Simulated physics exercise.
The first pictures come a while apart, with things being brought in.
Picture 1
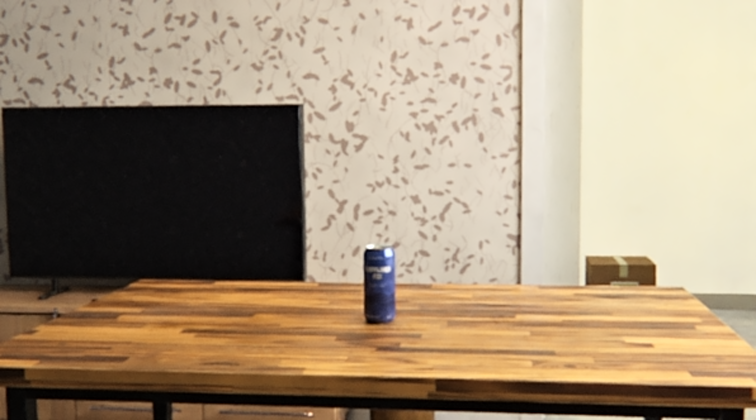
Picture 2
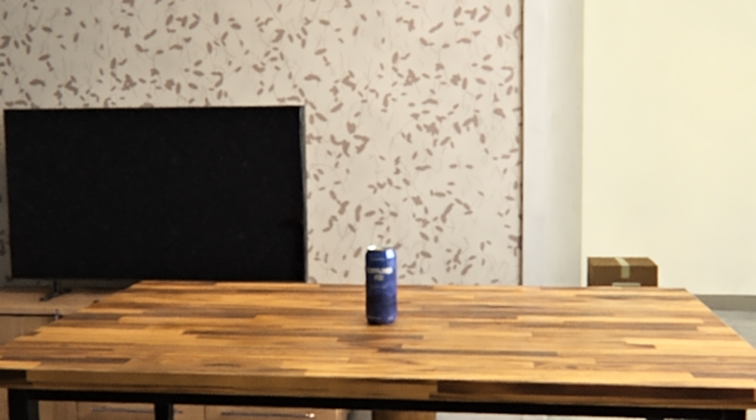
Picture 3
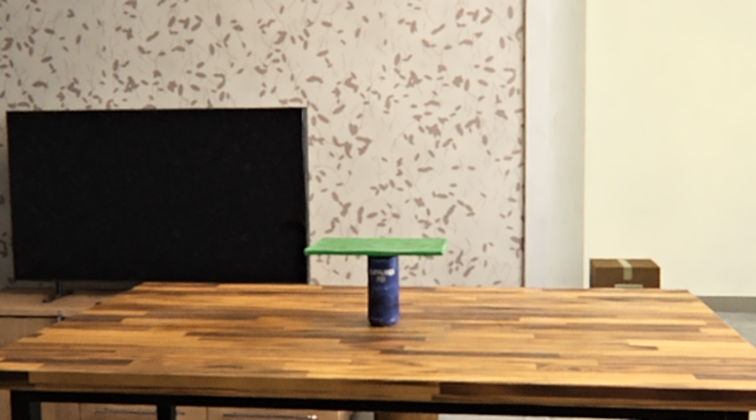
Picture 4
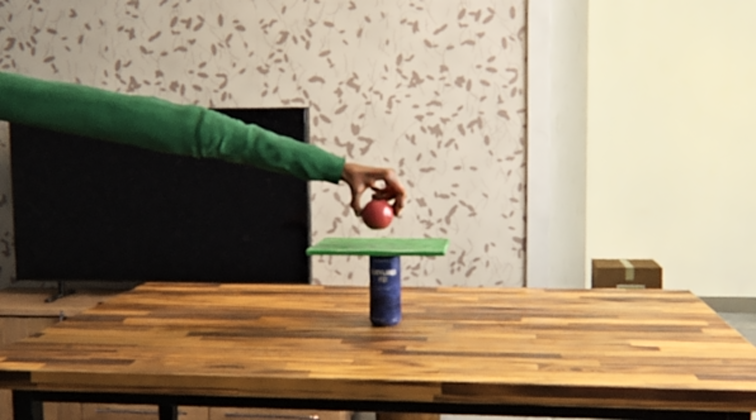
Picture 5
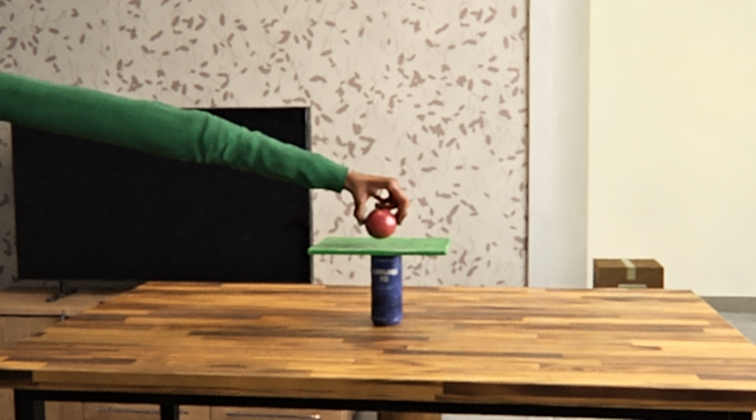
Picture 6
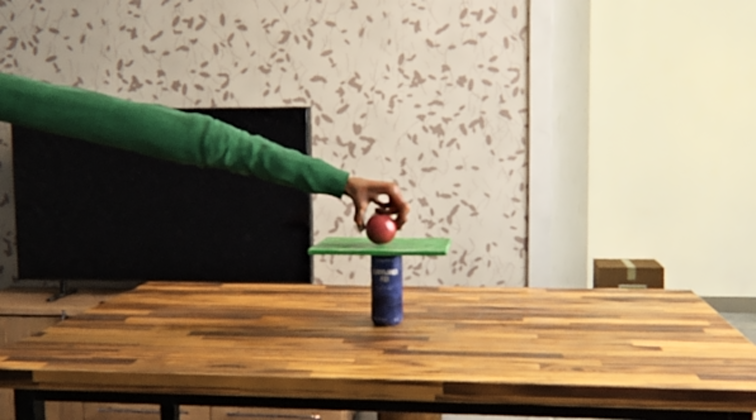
In a room with a dark television and patterned wall, a blue can stands alone on a wooden table, then a flat green board appears across its top. An arm in a green sleeve reaches in from the left, lowers a red apple slightly and sets it on the board, fingers still holding it.
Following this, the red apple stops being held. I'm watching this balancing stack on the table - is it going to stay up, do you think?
Yes, it should stay up.
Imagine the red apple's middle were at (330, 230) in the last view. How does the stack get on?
Outcome: Collapse.
Then, 0.80 s past the last view, nothing moves.
Then, 1.70 s past the last view, red apple resting near (381, 230).
Finally, all 3 still in place. Final places as the last picture's camera would see them, red apple near (381, 230). The stack keeps its balance.
